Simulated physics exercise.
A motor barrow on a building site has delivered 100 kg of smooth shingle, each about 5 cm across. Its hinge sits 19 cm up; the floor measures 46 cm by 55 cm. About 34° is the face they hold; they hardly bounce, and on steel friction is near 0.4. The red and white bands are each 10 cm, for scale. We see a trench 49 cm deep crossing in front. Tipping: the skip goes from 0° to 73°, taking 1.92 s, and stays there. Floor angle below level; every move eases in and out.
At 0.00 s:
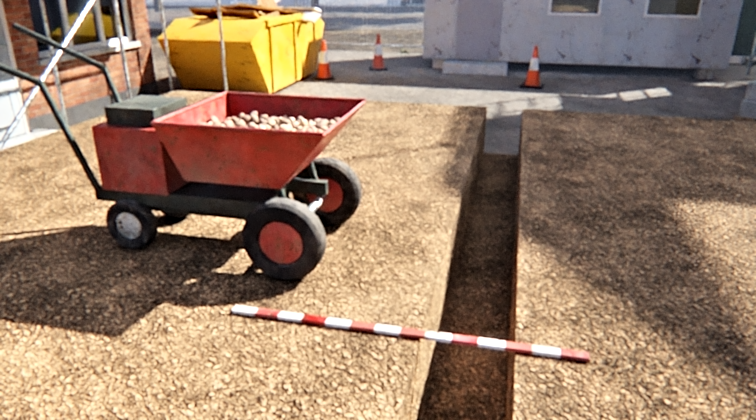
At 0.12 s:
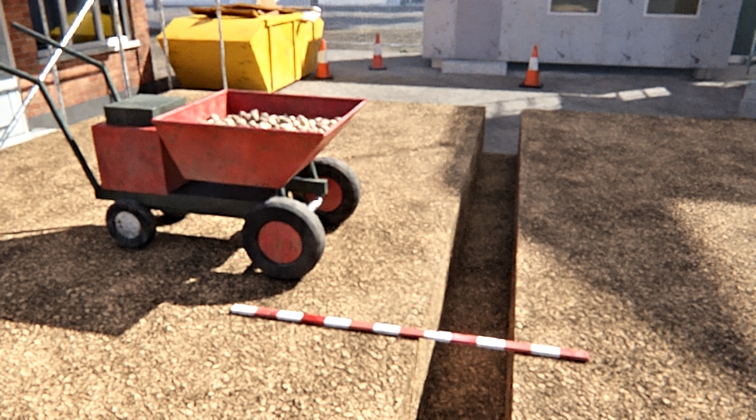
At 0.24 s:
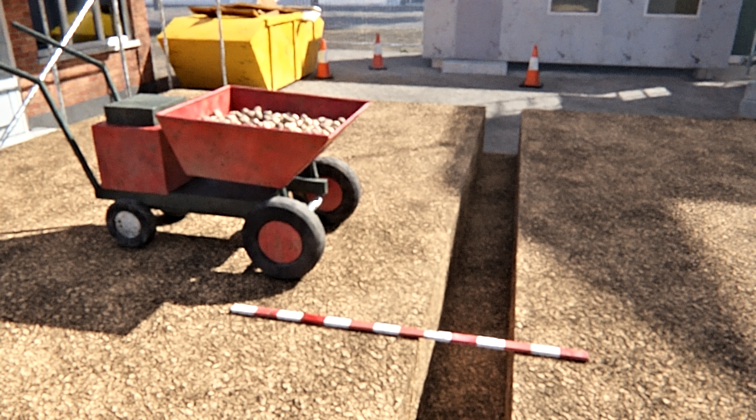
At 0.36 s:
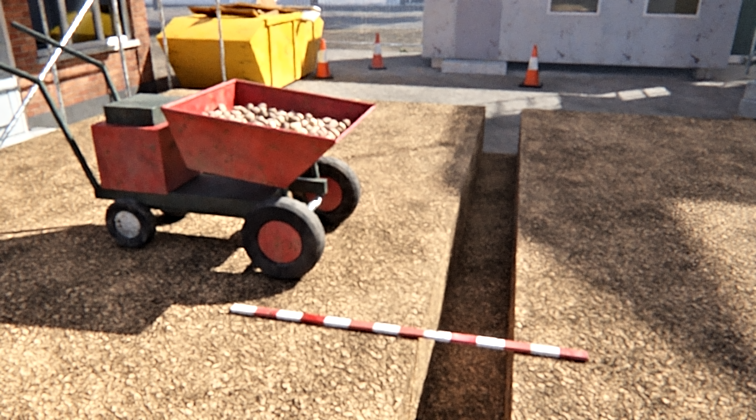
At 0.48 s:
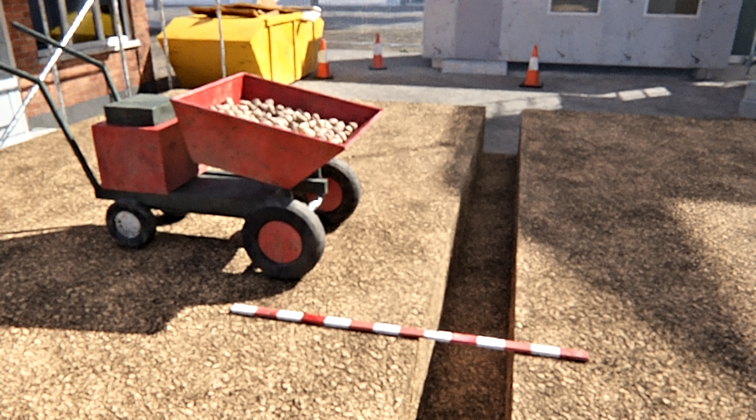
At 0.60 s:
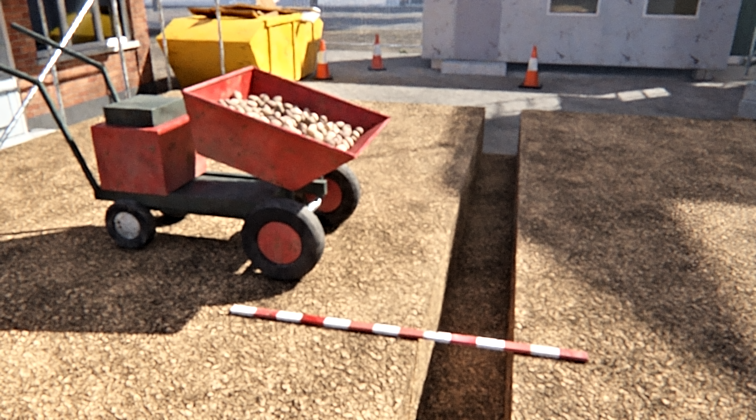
The red skip of a small motor barrow, loaded with smooth stones, tilted forward slowly at first and then faster, its back end rising while the wheels stayed still beside a narrow trench.
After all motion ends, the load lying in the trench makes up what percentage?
It makes up about 93 per cent.
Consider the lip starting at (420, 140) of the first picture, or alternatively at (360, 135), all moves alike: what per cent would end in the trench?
Roughly 40 in a hundred from the first, 100 in a hundred from the second.
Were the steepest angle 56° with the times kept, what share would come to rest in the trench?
Some 65 in a hundred, I'd say.
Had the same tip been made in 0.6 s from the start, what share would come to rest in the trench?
That would give about 95 percent.
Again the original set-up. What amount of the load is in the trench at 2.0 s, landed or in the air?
By then, around 65 percent.
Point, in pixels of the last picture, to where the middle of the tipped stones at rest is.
Somewhere around (476, 343) in the last picture.
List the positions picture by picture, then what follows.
In the first picture, the skip is at 0°, its lip at (323, 135); the top of the load is at (277, 124).
In the second picture, the skip is at 1°, its lip at (324, 135); the top of the load is at (267, 121); the stones move at 0.1 m/s on average.
In the third picture, the skip is at 3°, its lip at (329, 138); the top of the load is at (257, 118); the stones move at 0.2 m/s on average.
In the fourth picture, the skip is at 7°, its lip at (336, 142); the top of the load is at (246, 113); the stones move at 0.3 m/s on average.
In the fifth picture, lip at (345, 148), floor tilted 11°, highest stones at (247, 109); the stones move at 0.3 m/s on average.
In the sixth picture, the skip is at 17°, its lip at (355, 157); the top of the load is at (252, 103); the stones move at 0.4 m/s on average.
After 1.4 s the floor is at 62°; 97 % in the skip, 3 % short of the trench; the foremost stones are at (433, 228).
After 2.0 s the floor is at 73°; 23 % in the skip, 13 % short of the trench, 64 % in the trench; the foremost stones are at (504, 345).
After 2.4 s the floor is at 73°; 3 % in the skip, 11 % short of the trench, 86 % in the trench; the foremost stones are at (504, 349).
After 4.3 s the floor is at 73°; 0 % in the skip, 7 % short of the trench, 93 % in the trench; the foremost stones are at (504, 348).
